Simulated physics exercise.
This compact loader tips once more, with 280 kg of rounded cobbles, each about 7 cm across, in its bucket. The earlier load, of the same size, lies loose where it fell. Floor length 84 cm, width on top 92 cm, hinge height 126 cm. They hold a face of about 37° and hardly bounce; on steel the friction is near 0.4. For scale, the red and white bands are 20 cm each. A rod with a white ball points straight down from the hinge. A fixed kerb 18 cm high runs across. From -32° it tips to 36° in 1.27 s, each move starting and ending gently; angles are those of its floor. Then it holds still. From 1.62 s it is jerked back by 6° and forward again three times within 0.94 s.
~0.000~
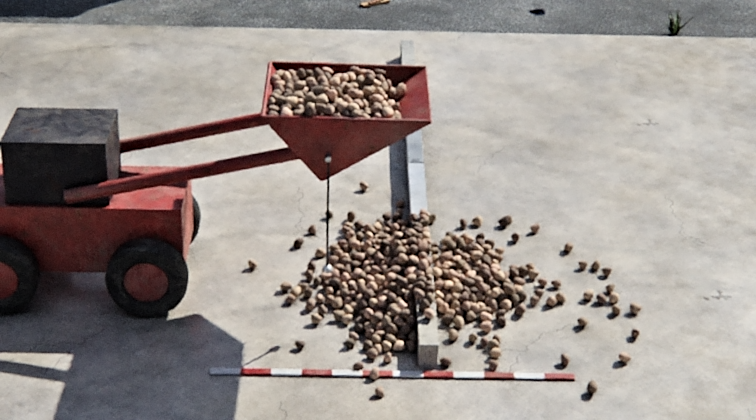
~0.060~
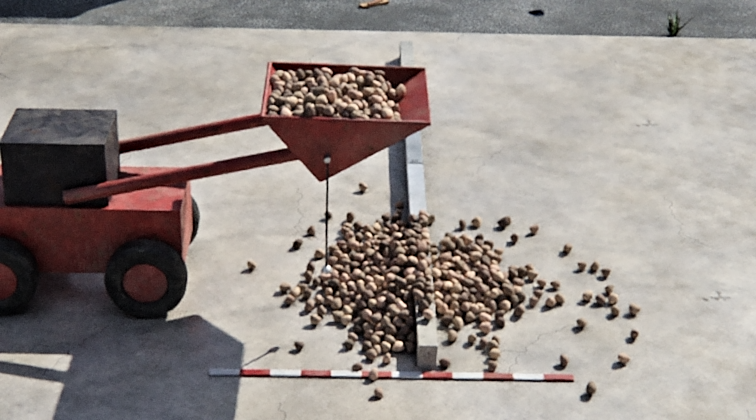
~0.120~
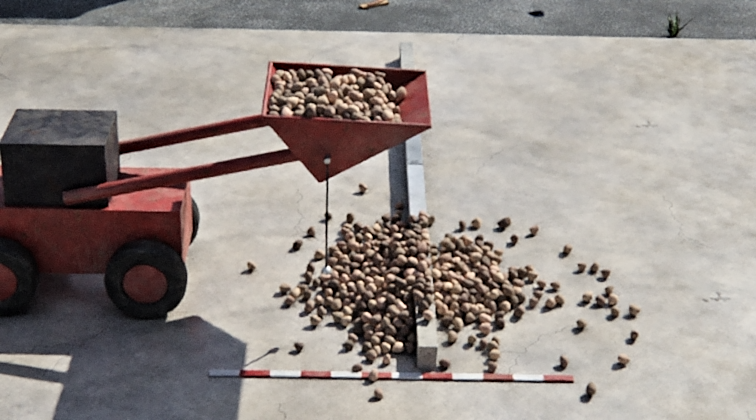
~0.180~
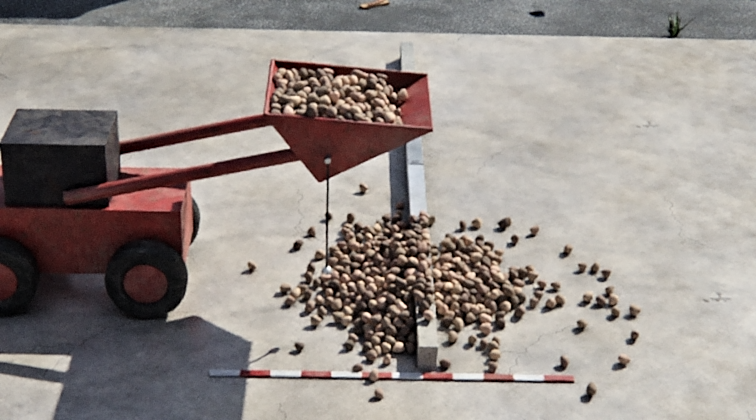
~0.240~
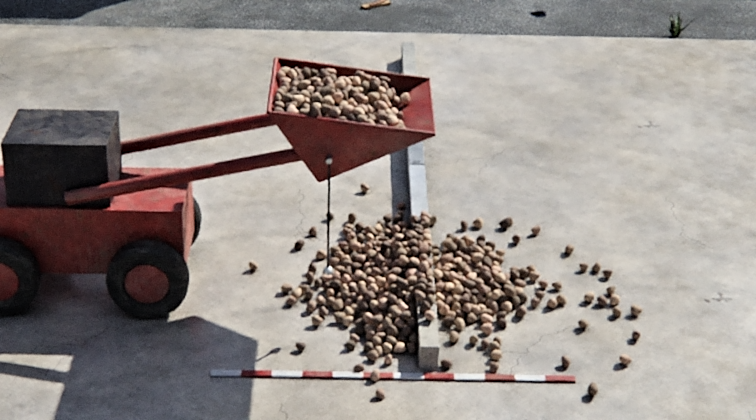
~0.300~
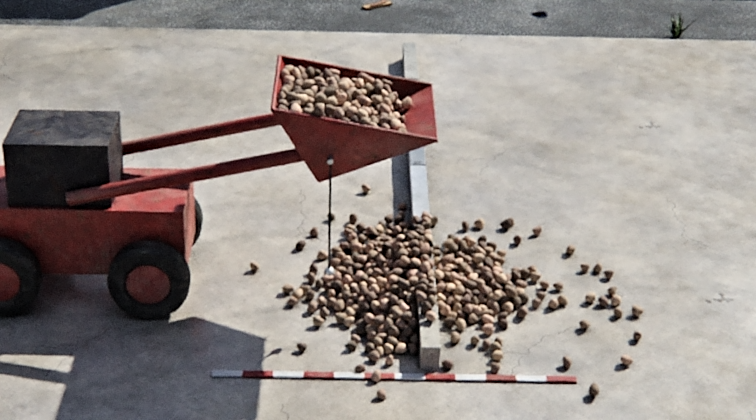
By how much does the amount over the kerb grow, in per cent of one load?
Some 97 per cent is added.
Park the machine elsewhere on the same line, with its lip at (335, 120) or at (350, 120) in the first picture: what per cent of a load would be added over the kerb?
About 5 and 15 per cent.
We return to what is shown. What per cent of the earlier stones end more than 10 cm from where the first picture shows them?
Roughly 20 per cent of them.
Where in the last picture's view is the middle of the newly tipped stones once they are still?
Near (487, 280).
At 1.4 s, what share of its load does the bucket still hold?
Roughly 55 per cent is still inside.
After 0.9 s the floor is at 25°; in per cent of one load, 99 in the bucket, 68 on this side of the kerb, 32 over the kerb; the foremost stones are at (619, 306).
After 1.4 s the floor is at 36°; in per cent of one load, 53 in the bucket, 93 on this side of the kerb, 54 over the kerb; the foremost stones are at (619, 306).
After 3.0 s the floor is at 36°; in per cent of one load, 0 in the bucket, 71 on this side of the kerb, 130 over the kerb; the foremost stones are at (642, 292).
After 5.4 s the floor is at 36°; in per cent of one load, 0 in the bucket, 71 on this side of the kerb, 130 over the kerb; the foremost stones are at (642, 292). Net gain over the kerb, 97.
